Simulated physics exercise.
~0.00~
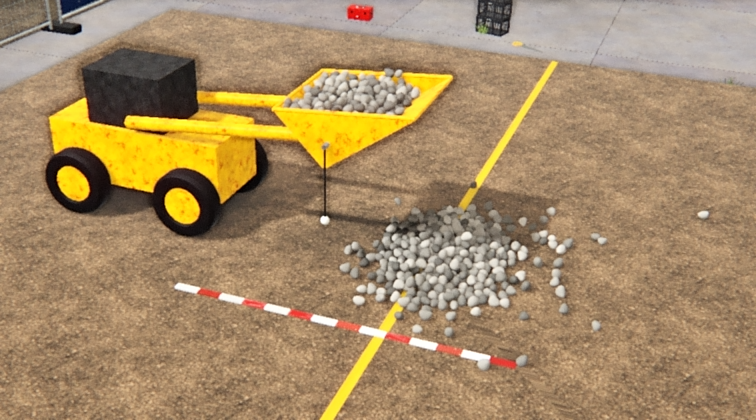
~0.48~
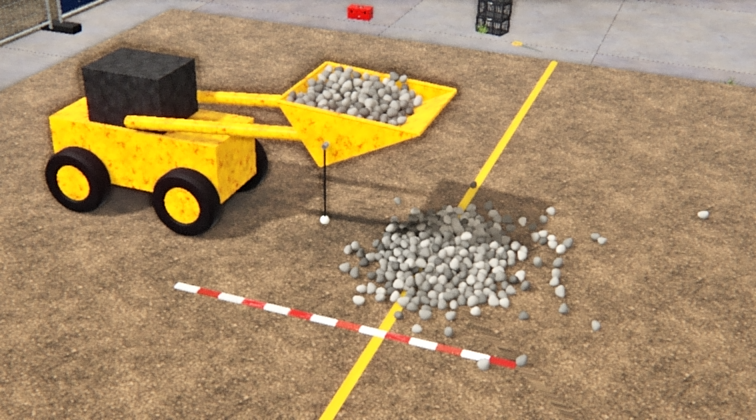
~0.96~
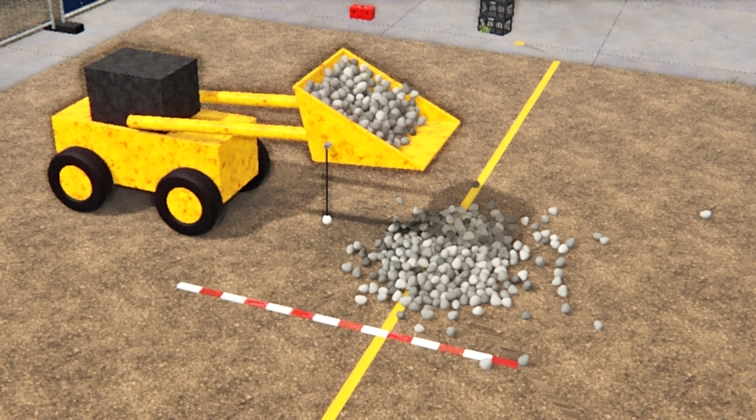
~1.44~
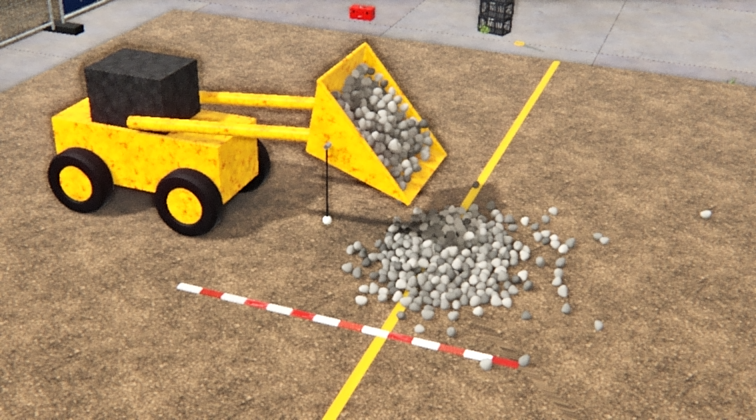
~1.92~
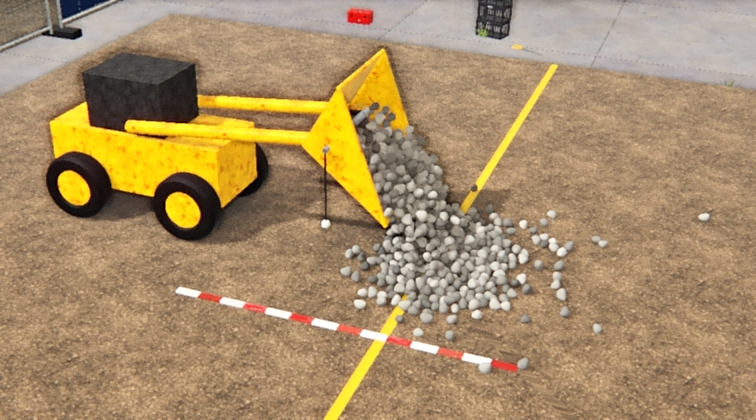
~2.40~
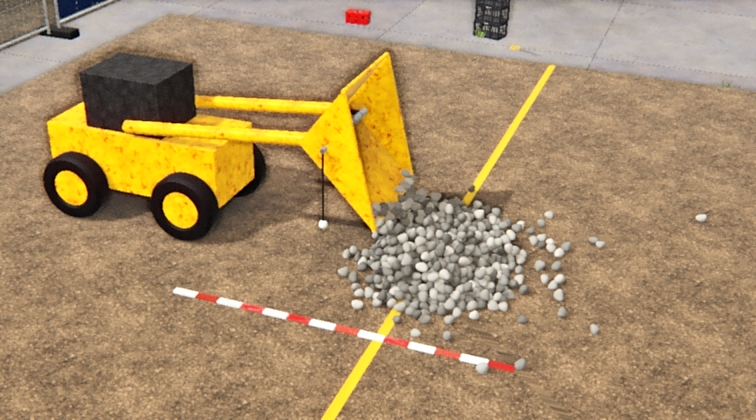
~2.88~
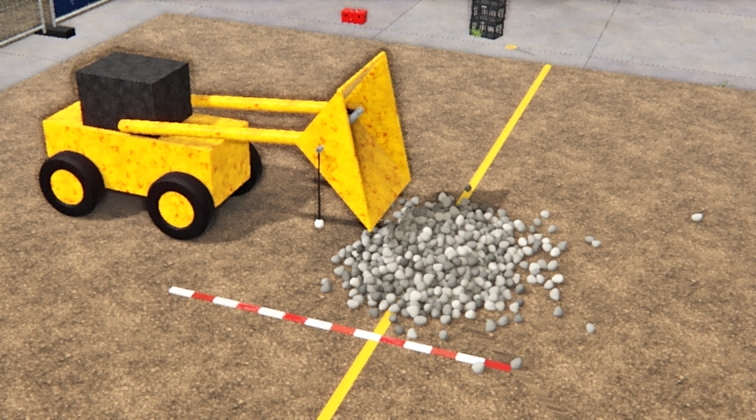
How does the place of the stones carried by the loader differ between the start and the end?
At the start they sit up in the raised bucket, above the ground. At the end they lie lower down, on the ground in the heap that spans the yellow line.
